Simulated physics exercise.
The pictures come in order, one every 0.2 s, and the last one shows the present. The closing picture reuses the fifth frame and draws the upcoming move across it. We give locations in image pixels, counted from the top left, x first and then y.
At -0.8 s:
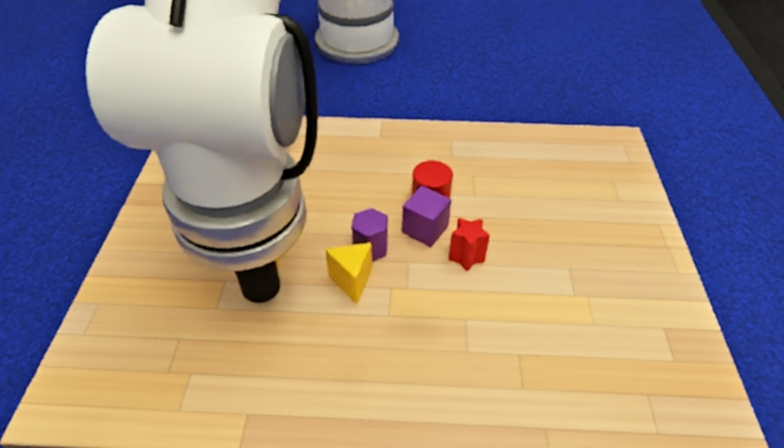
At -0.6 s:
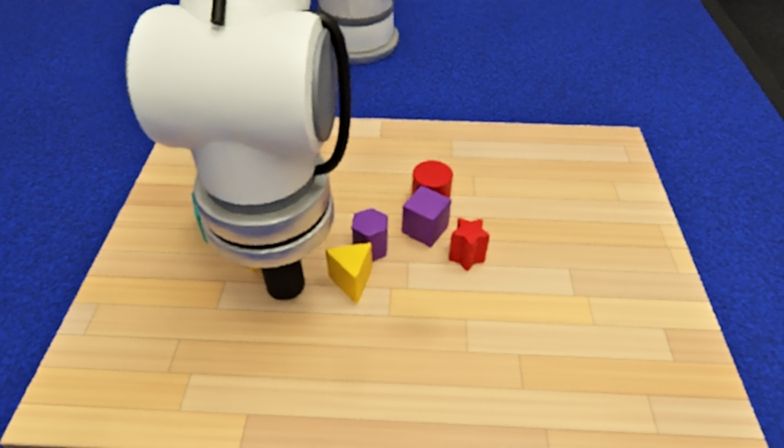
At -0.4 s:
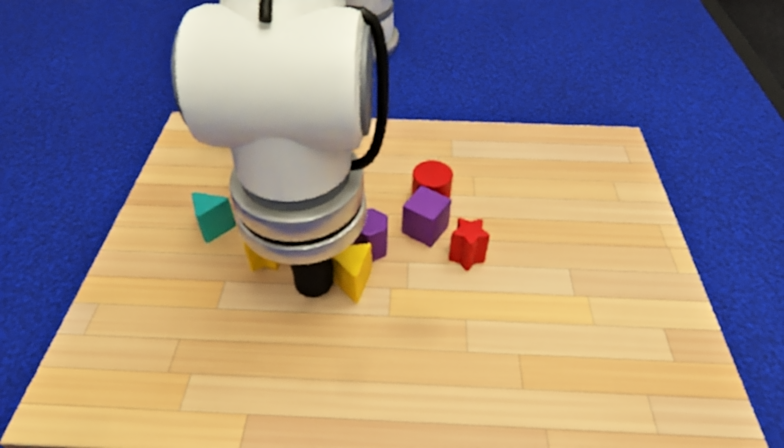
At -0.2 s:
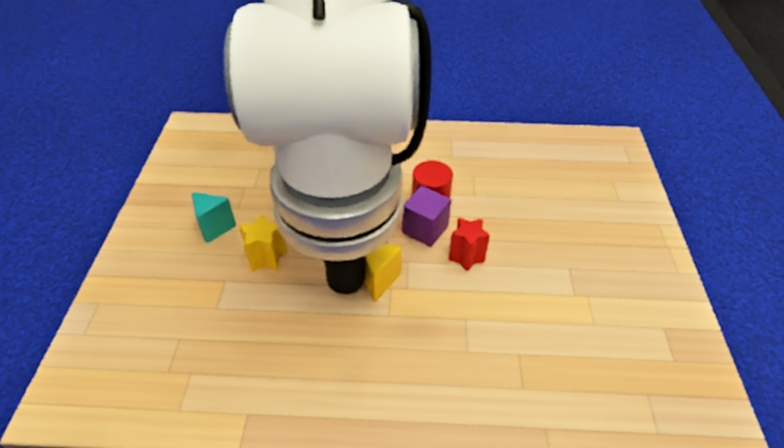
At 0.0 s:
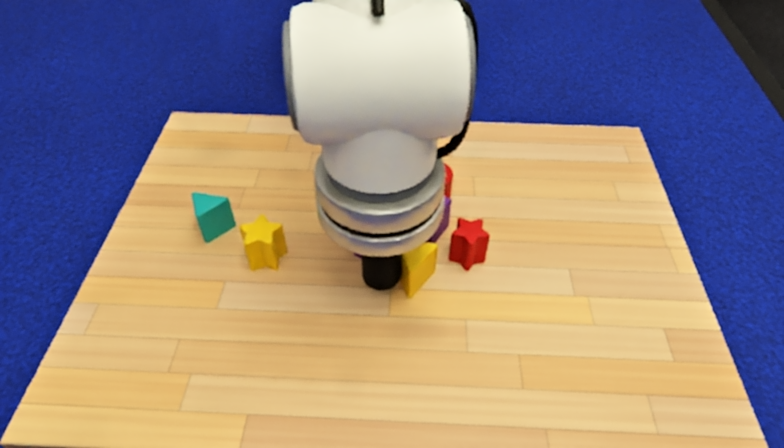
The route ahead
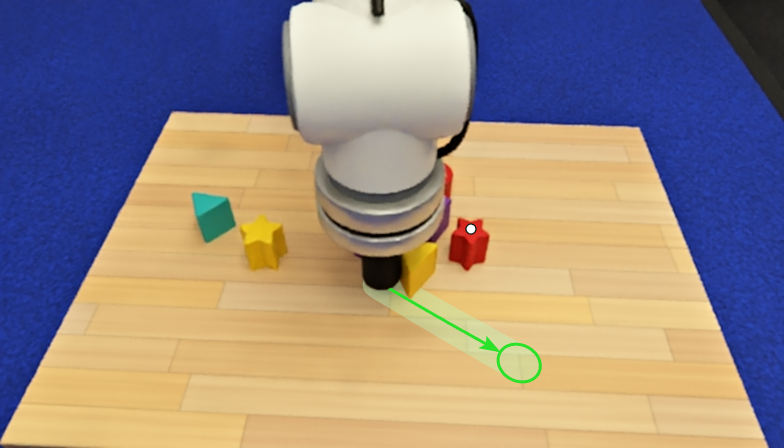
On a light wooden board over blue cloth, a white robot arm with a black stick moves right in front of small coloured blocks, uncovering a teal triangular block and a yellow star at left. The stick then meets the yellow three-sided block and pushes it right, towards the red star.
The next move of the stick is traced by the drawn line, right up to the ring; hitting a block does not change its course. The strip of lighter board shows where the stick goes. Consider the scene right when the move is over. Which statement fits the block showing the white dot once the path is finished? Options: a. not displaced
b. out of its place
That would be a.
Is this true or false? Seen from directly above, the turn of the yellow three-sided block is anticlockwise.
This is true.
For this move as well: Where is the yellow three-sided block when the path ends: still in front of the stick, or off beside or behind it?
Prediction: Slipped aside.
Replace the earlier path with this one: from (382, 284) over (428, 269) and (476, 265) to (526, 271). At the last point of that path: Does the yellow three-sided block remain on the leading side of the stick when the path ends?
Yes
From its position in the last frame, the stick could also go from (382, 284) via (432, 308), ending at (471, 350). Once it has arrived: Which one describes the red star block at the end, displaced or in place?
The red star block is left alone.
The drawn path runs from (382, 284) to (519, 363); the dot is on the red star block.
On the path given first. One third of the way, stick at (425, 301); yellow three-sided block at (430, 252), turned 30° anticlockwise.
Two thirds of the way, stick at (472, 327); yellow three-sided block at (430, 252), turned 30° anticlockwise.
At the end, stick at (522, 355); yellow three-sided block at (430, 252), turned 30° anticlockwise; red star block not moved.
